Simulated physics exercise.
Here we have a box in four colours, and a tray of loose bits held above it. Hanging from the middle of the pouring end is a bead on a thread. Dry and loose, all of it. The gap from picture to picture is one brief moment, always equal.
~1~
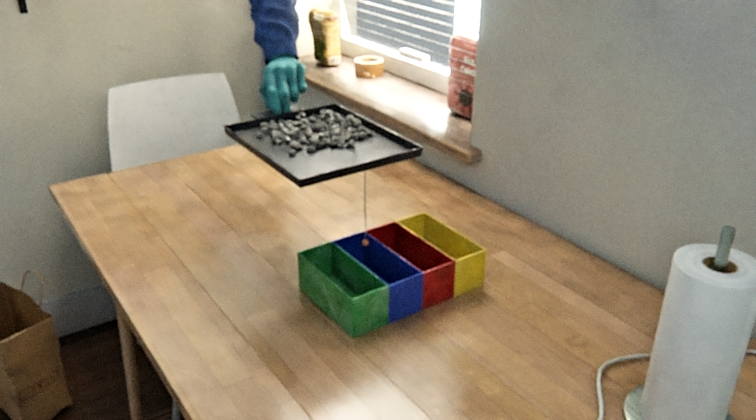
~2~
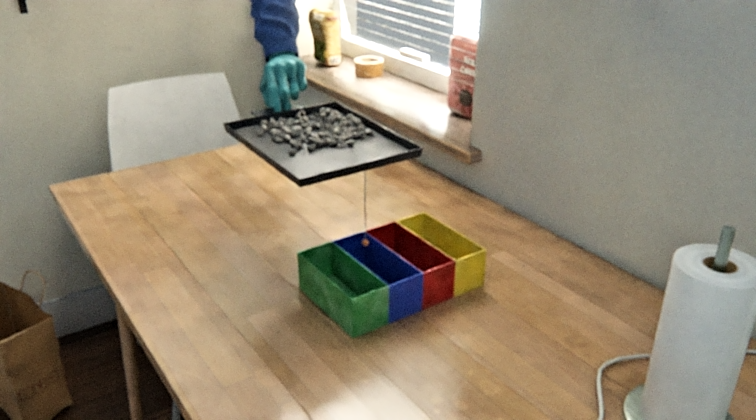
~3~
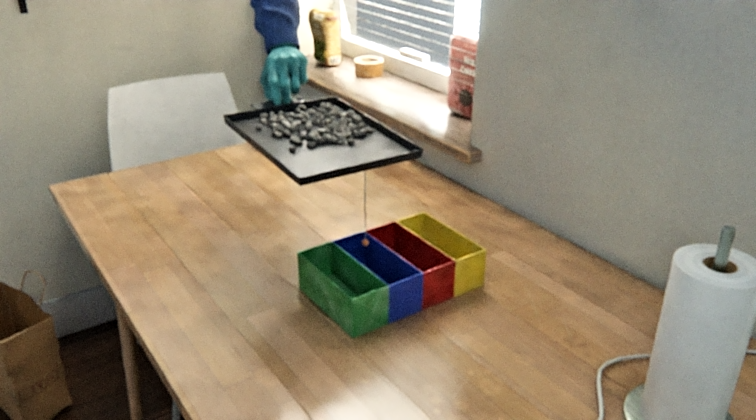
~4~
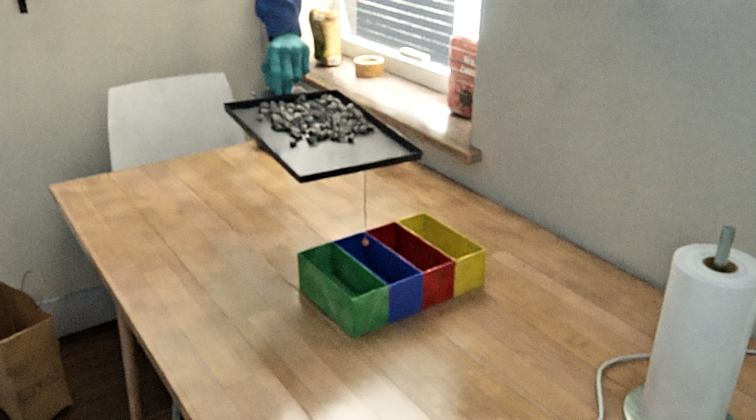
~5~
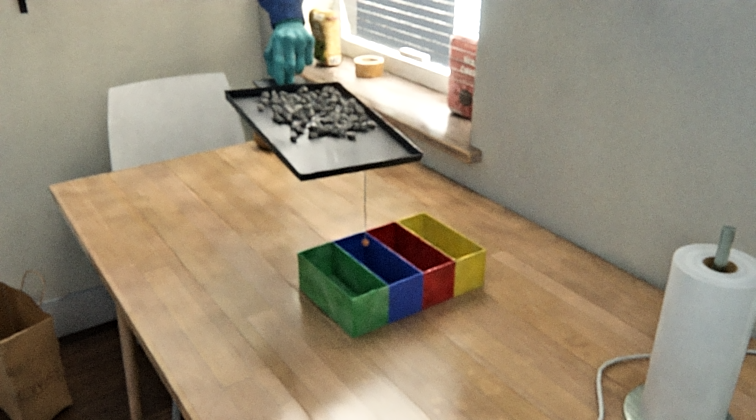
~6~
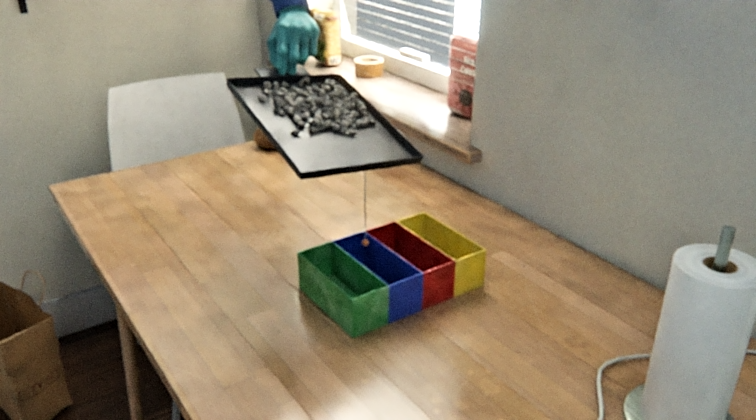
At the start, a gloved hand holds a black tray of dark gravel nearly level above a box with green, blue, red and yellow compartments on a wooden table. The hand then gradually raises the tray's far side, tilting it toward the near right corner, while the box stays still.
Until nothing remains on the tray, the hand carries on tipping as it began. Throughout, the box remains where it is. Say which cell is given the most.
The red cell is given the most.
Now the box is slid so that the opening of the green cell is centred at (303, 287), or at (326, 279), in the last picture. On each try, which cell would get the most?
First try: The yellow cell; second try: The yellow cell.
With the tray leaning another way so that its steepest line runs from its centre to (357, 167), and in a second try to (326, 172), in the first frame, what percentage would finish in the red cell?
30 % and 0 %.
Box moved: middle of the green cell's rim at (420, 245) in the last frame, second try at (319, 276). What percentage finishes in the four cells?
About 90 in a hundred, then about 80 in a hundred.
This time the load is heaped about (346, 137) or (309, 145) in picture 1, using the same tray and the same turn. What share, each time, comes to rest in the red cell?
Shares: 70 % for the first, 60 % for the second.
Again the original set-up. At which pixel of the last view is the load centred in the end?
Close to (420, 279) in the last view.
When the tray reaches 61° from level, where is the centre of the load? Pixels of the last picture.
In the last view the centre sits at roughly (398, 147).
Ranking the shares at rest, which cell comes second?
Second: The yellow one.
Just after the last frame, tray tipped steeply; almost all on the tray; about a tenth falling or outside the box.
A moment on, tray tipped past a quarter turn; roughly a quarter on the tray; roughly half in the red cell; roughly a third in the yellow cell; just a few in the blue cell; just a few falling or outside the box.
Further on, tray tipped past a quarter turn; roughly two thirds in the red cell; roughly a third in the yellow cell; about a tenth in the blue cell; just a few falling or outside the box.
When it is over, tray tipped past a quarter turn; roughly two thirds in the red cell; roughly a third in the yellow cell; about a tenth in the blue cell; not one in the green cell; just a few outside the box.
